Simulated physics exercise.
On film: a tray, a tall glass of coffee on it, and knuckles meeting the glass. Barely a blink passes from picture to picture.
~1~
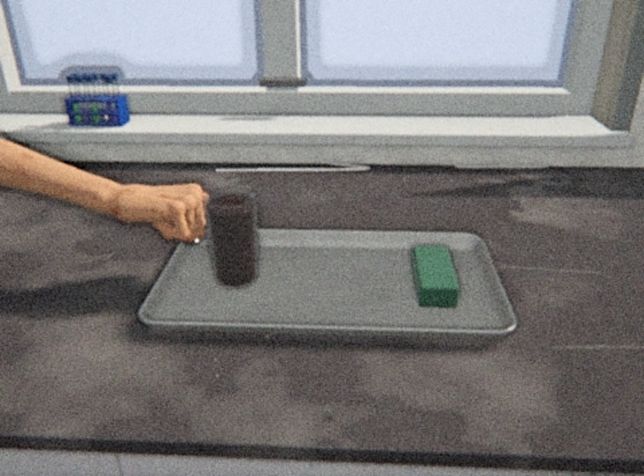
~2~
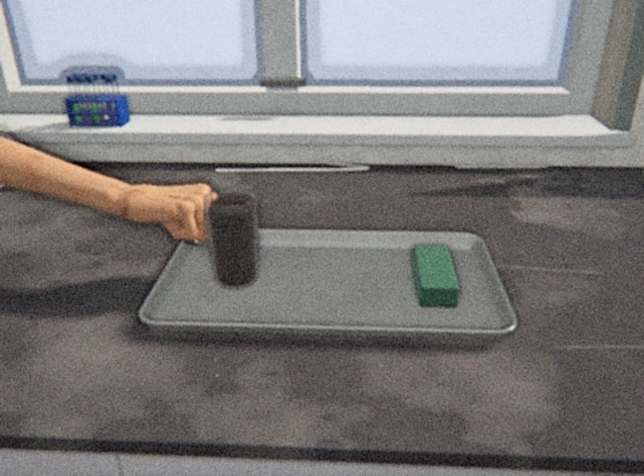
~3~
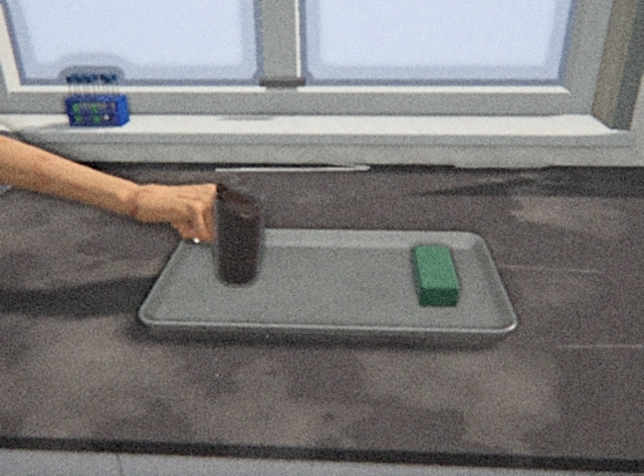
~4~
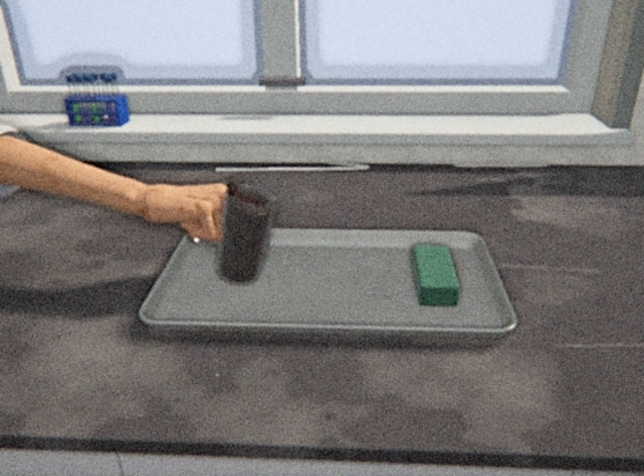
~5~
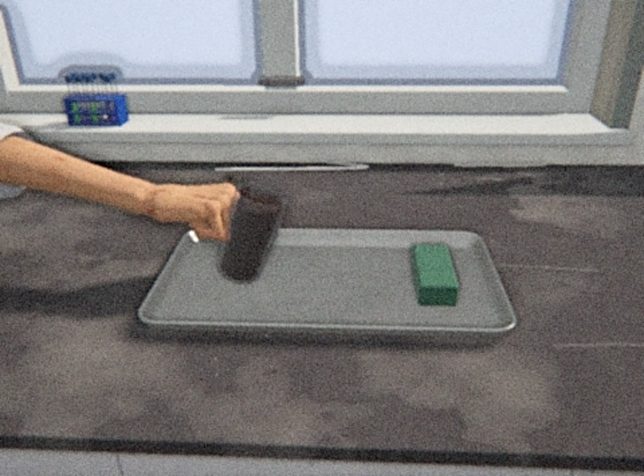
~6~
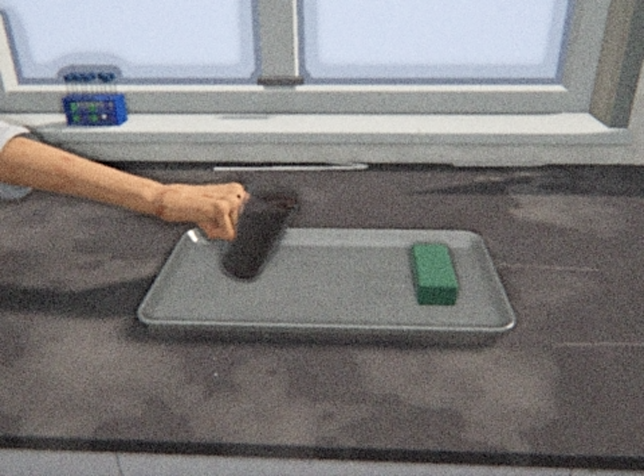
A bare forearm with a closed fist reaches in from the left, knuckles against a tall dark glass of coffee, and pushes its upper part so that it leans steadily further right. The glass stands at the left of a grey tray, with a green block towards the right. The still camera looks slightly down on a dark, mottled counter beneath a pale window, a small blue device on its sill.
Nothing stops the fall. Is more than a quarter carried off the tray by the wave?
No.
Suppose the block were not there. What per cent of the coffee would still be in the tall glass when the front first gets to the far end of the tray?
Tall glass content at that instant: ~ 50 per cent.
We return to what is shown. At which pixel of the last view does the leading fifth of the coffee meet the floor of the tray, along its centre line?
Landing point: About (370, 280).
A moment on, the tall glass lies on its side and 93 per cent is in the glass, 7 on the tray and 0 above or beyond its rim.
Next, the tall glass lies on its side and 55 per cent is in the glass, 33 on the tray and 12 above or beyond its rim.
Then the tall glass lies on its side and 35 per cent is in the glass, 48 on the tray and 17 above or beyond its rim.
Later the tall glass lies on its side and 20 per cent is in the glass, 71 on the tray and 10 above or beyond its rim.
Finally, 90 per cent is held by tray and glass, 10 is off the tray.
